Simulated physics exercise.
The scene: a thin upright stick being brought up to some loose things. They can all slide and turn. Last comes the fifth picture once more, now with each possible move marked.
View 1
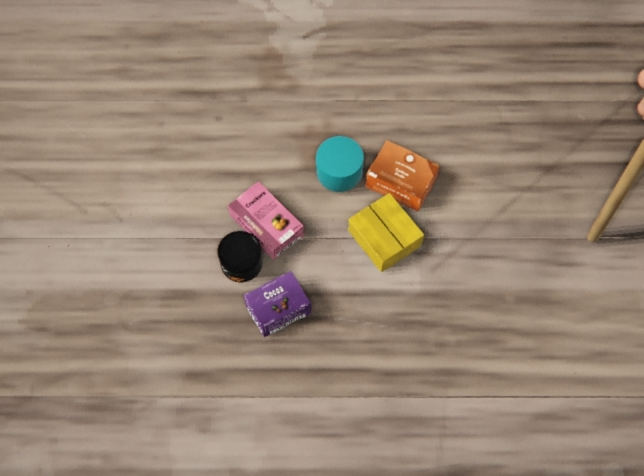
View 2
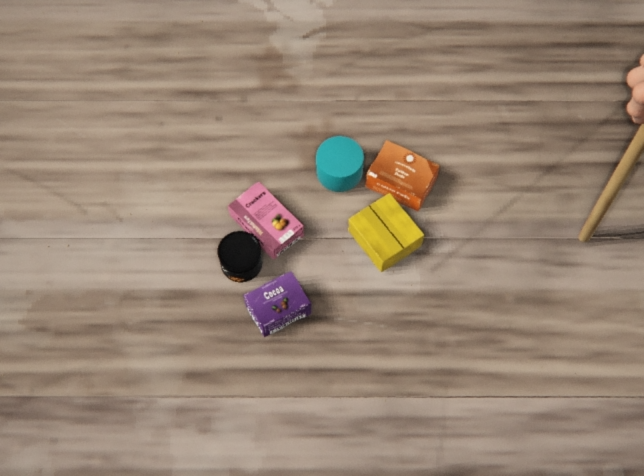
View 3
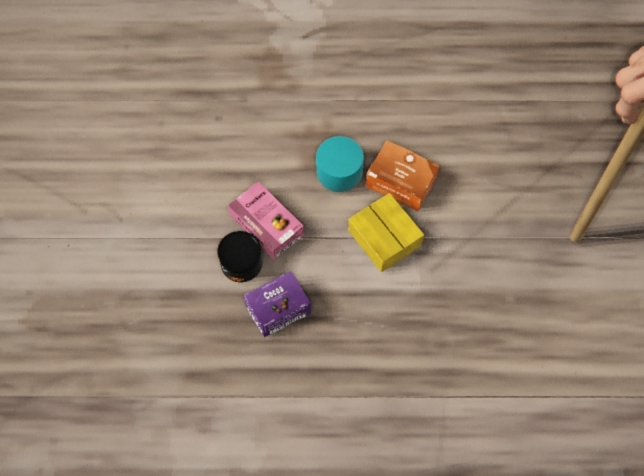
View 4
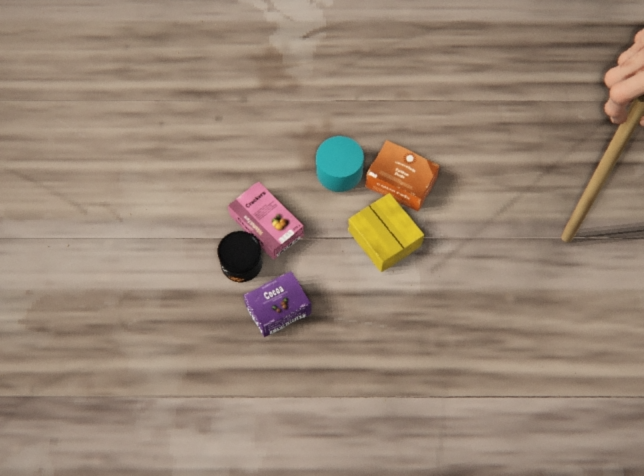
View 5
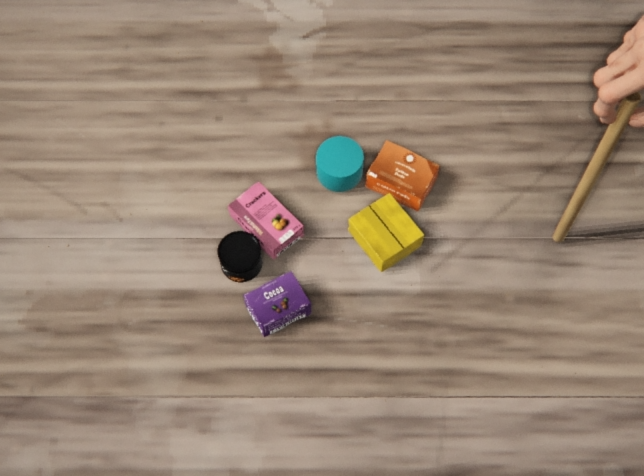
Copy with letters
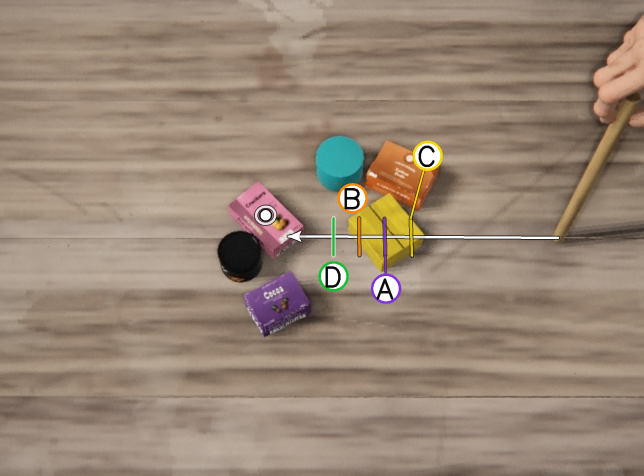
A thin wooden stick, held by a hand, slid slowly in from the right a short way toward a loose cluster of small boxes and round tubs, which all stayed still and untouched.
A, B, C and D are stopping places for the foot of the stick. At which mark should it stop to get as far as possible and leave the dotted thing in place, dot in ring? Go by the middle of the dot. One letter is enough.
All is well up to B.
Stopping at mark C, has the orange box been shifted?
No.
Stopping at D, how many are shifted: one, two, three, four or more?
Three.
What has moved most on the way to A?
It is the yellow box.
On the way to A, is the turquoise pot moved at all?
By then, no.
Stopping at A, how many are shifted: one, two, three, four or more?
One.
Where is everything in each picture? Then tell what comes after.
Yellow box (386, 233); purple packet (278, 304); turquoise pot (340, 164), in the first frame.
Turquoise pot (340, 164); pink packet (266, 221), in the second frame.
Orange box (403, 176); black tub (240, 257), in the third frame.
Yellow box (386, 233); purple packet (278, 304), in the fourth frame.
Turquoise pot (340, 164); pink packet (266, 221); orange box (403, 176), in the fifth frame.
On the marked copy, A at (385, 237); B at (359, 237); C at (411, 237); D at (334, 237); the arrow from (558, 238) to (288, 236); the white dot at (265, 215).
Taking B. A third of the way, foot of the stick (485, 239).
Two thirds of the way, foot of the stick (414, 238); yellow box (380, 234).
When it is over, foot of the stick (359, 238); yellow box (325, 232); the dot is still in its ring.
As for the rest, A keeps the dot in but is short; C keeps the dot in but is short; D shifts the dotted thing to (247, 219).
